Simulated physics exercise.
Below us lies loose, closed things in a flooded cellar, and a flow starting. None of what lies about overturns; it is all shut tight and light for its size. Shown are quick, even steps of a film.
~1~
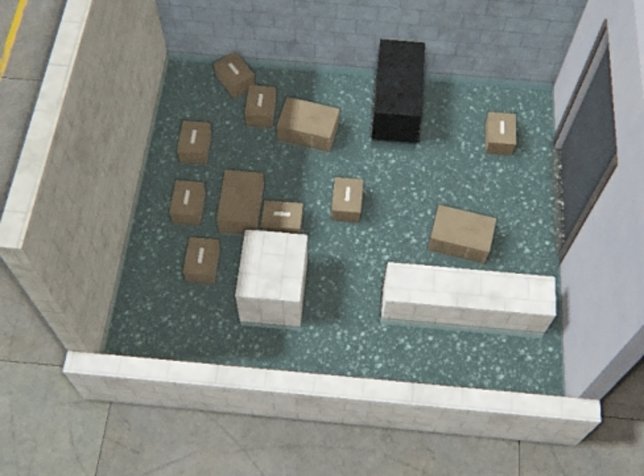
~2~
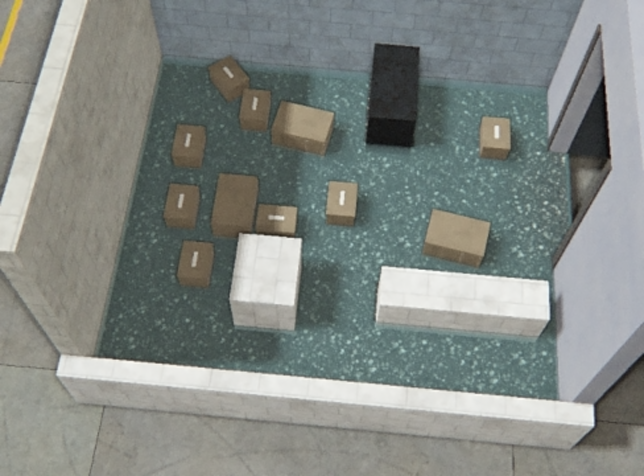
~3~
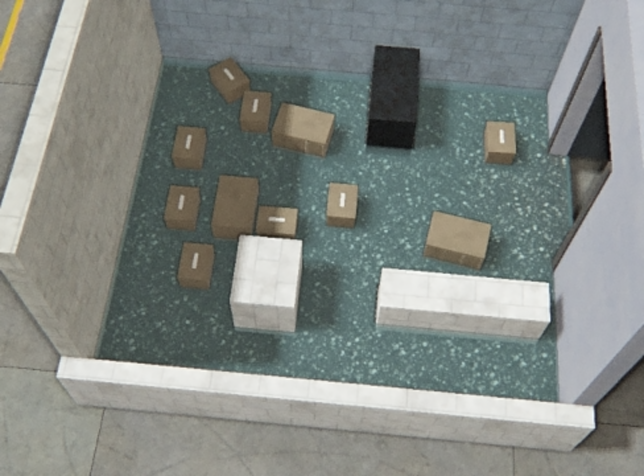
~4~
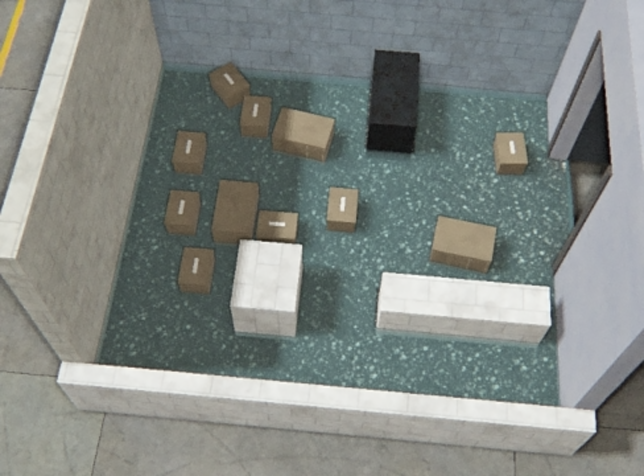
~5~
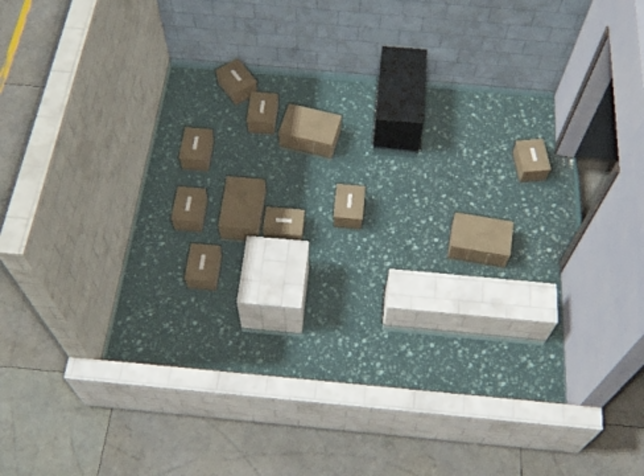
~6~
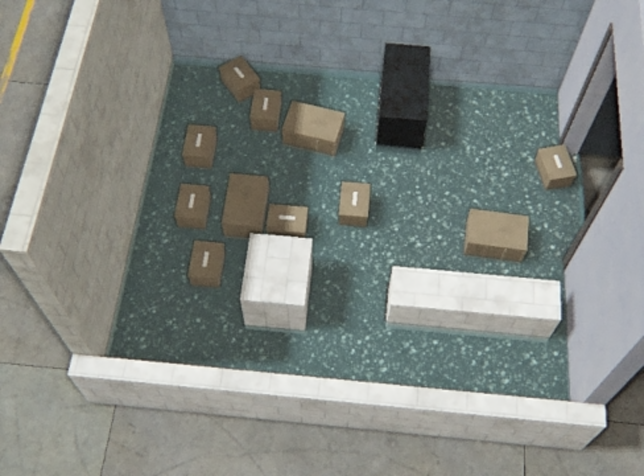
The clip opens on closed brown boxes scattered across a speckled green surface in a walled room, and a dark gap appears in the right wall. The small labelled box nearest it slides right and slightly down, turning a little; then a larger box below shifts slightly right, while the rest stay put.
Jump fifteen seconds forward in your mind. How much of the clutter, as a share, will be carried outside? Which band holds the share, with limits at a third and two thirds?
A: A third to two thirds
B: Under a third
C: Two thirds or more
A, A third to two thirds.
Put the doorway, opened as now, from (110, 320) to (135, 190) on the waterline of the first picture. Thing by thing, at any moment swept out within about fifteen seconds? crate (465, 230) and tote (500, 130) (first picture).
One after the other: Remained, remained.
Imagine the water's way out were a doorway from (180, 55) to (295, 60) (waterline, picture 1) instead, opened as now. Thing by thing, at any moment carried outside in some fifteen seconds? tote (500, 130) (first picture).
For that one: Kept in.
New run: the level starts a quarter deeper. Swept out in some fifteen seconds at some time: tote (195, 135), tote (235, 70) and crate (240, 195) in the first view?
Ordered answer: Retained; retained; flushed away.
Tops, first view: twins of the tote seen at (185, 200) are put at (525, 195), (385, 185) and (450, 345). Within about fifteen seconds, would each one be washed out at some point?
In order: Leaves the room, leaves the room, never leaves.
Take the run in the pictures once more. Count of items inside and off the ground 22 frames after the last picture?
Exactly 6 of them.
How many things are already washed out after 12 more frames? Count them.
I count 2 altogether.
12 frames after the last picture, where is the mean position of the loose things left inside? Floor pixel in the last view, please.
What remains is centred near (339, 189).
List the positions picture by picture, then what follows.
A tote at (502, 128) floats; a crate at (464, 228) floats; 0 of 11 have shifted, in the first picture.
A tote at (497, 133), afloat; a crate at (458, 232) floats; 0 of 11 have shifted, in the second picture.
A tote at (502, 137), afloat, close to its start; a crate at (459, 234) floats; 1 of 11 have shifted, in the third picture.
A tote at (512, 148), afloat, close to its start; a crate at (465, 238), afloat, close to its start; 2 of 11 have shifted, in the fourth picture.
A tote at (534, 155) floats, a stride from its start; a crate at (483, 234), afloat, close to its start; 2 of 11 have shifted, in the fifth picture.
A tote at (558, 162), afloat, a stride from its start; a crate at (499, 229), afloat, a stride from its start; 2 of 11 have shifted, in the sixth picture.
A moment on, 1 of 11 are out; 10 afloat.
Next, 2 of 11 are out; 9 afloat.
Later, 5 of 11 are out; 6 afloat.
In the end, 6 of 11 are out; 5 afloat.
